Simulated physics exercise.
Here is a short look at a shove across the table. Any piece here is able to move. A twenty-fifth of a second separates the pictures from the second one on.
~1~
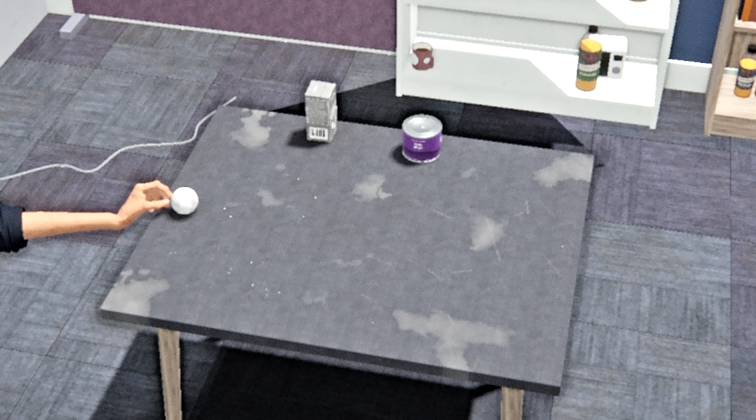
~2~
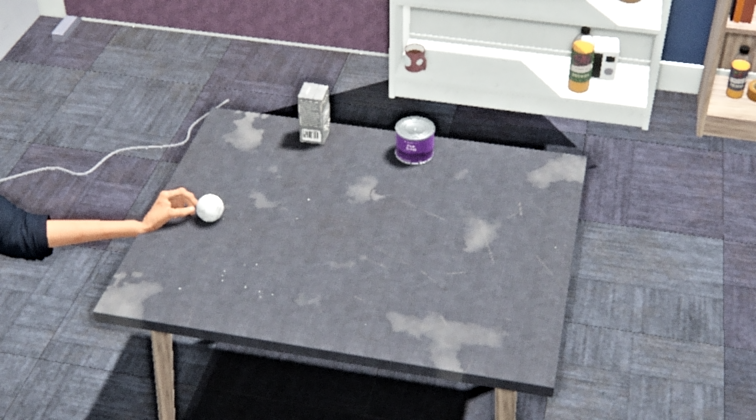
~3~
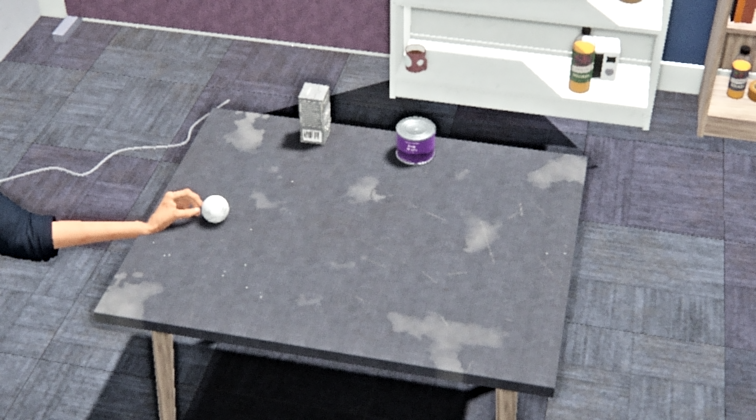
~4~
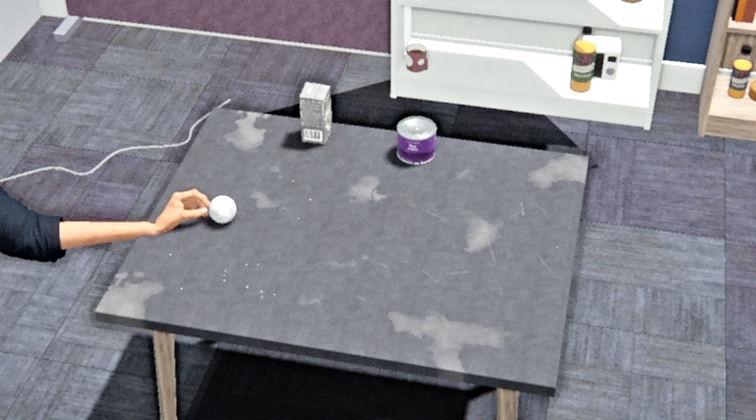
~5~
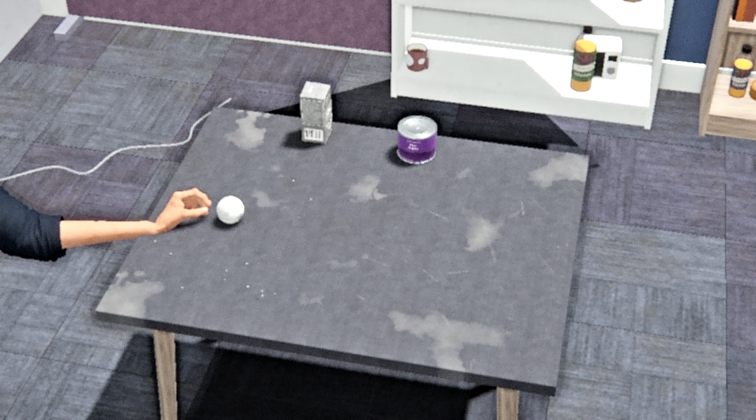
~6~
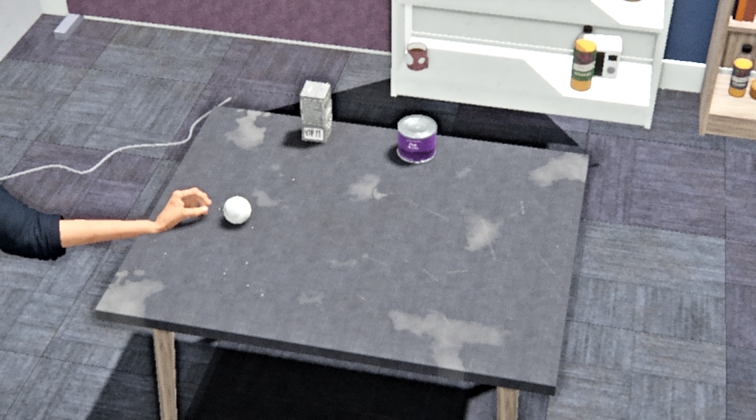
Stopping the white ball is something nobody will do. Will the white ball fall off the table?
Short version: It never escapes the table.
Then, 0.30 s past the last view, white ball displaced well along near (283, 217).
Then, 0.60 s past the last view, white ball displaced well along near (317, 222).
Finally, moved from the start, white ball. Final places as the last picture's camera would see them, white ball near (350, 227).
